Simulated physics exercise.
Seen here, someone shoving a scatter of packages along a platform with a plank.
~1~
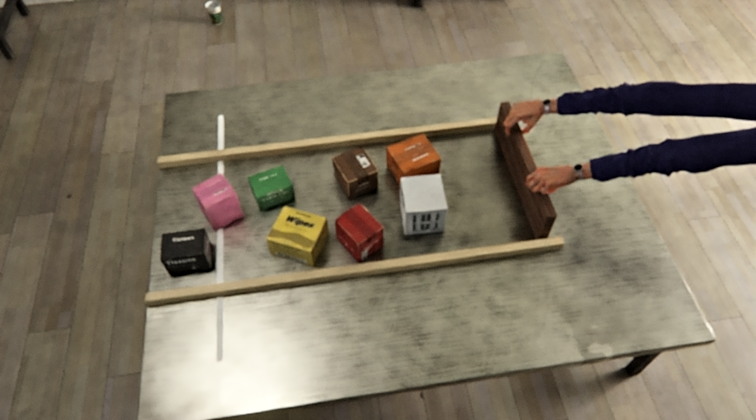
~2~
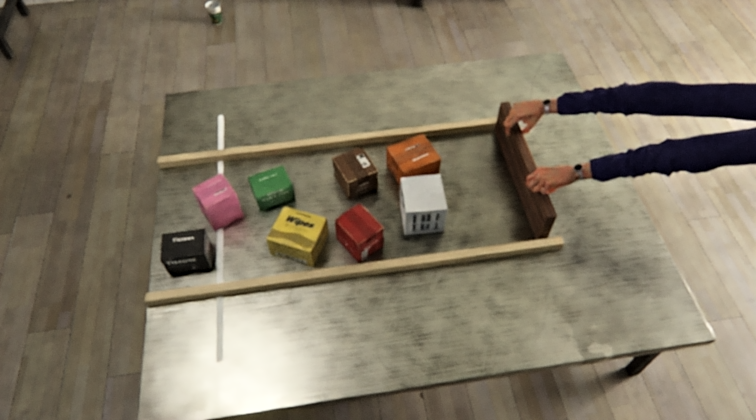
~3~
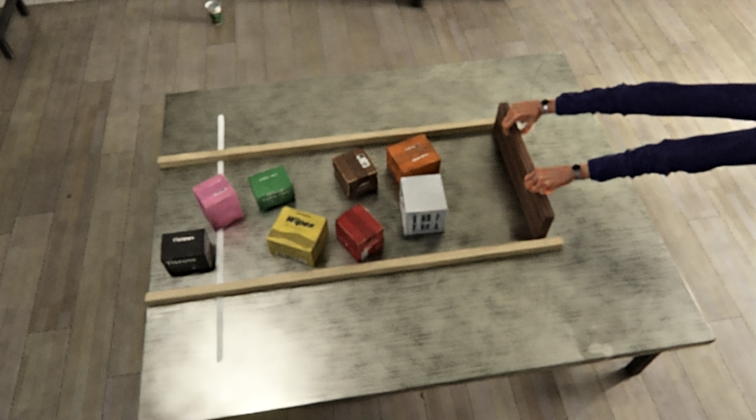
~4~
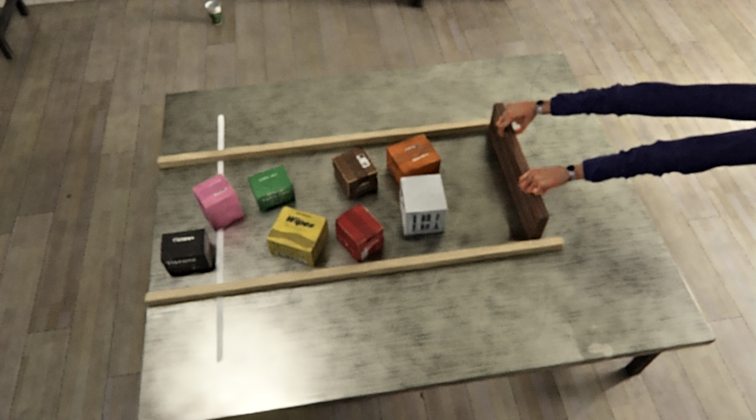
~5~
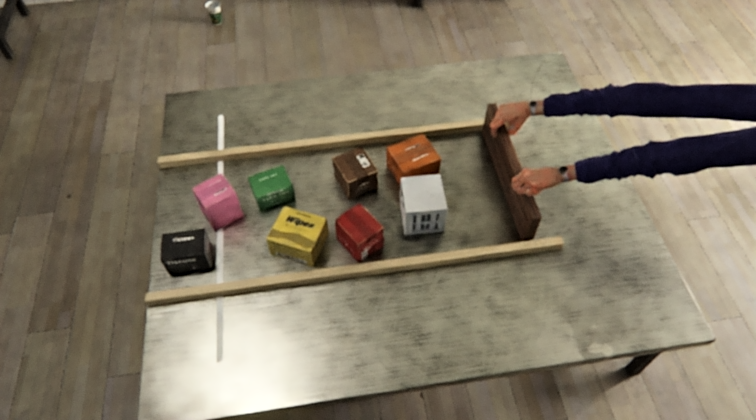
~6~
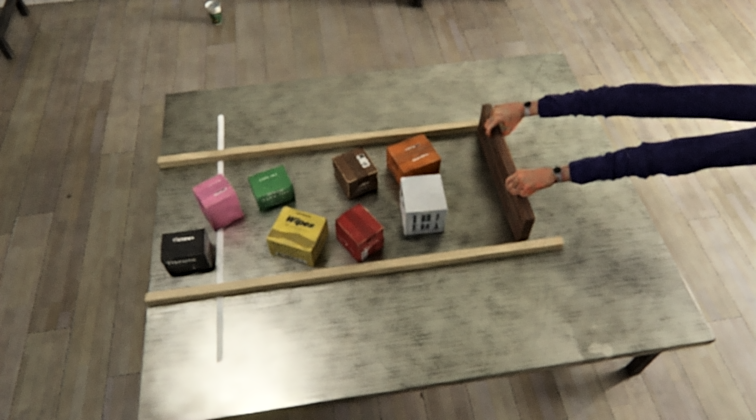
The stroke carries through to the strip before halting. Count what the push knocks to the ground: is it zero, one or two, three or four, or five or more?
It is going to spill three or four of them.
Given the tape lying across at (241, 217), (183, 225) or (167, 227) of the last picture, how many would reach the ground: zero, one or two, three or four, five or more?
Either three or four; 5 or more; five or more.
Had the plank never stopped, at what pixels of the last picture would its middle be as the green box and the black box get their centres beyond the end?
Its middle is about (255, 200) and about (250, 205).
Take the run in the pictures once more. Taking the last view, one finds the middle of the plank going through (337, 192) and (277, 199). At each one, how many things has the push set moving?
Counts: 7, 8.
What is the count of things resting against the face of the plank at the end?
The count is 2.
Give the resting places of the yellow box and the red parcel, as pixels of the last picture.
The yellow box stops around (156, 226); the red parcel around (158, 266).
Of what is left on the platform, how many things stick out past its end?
Count: 3.
Early on, none off yet; black box at rest near (187, 251); pink parcel at rest near (218, 202); green box at rest near (272, 188).
Finally, the number that fall off is three or four; lost, green box, pink parcel and black box.
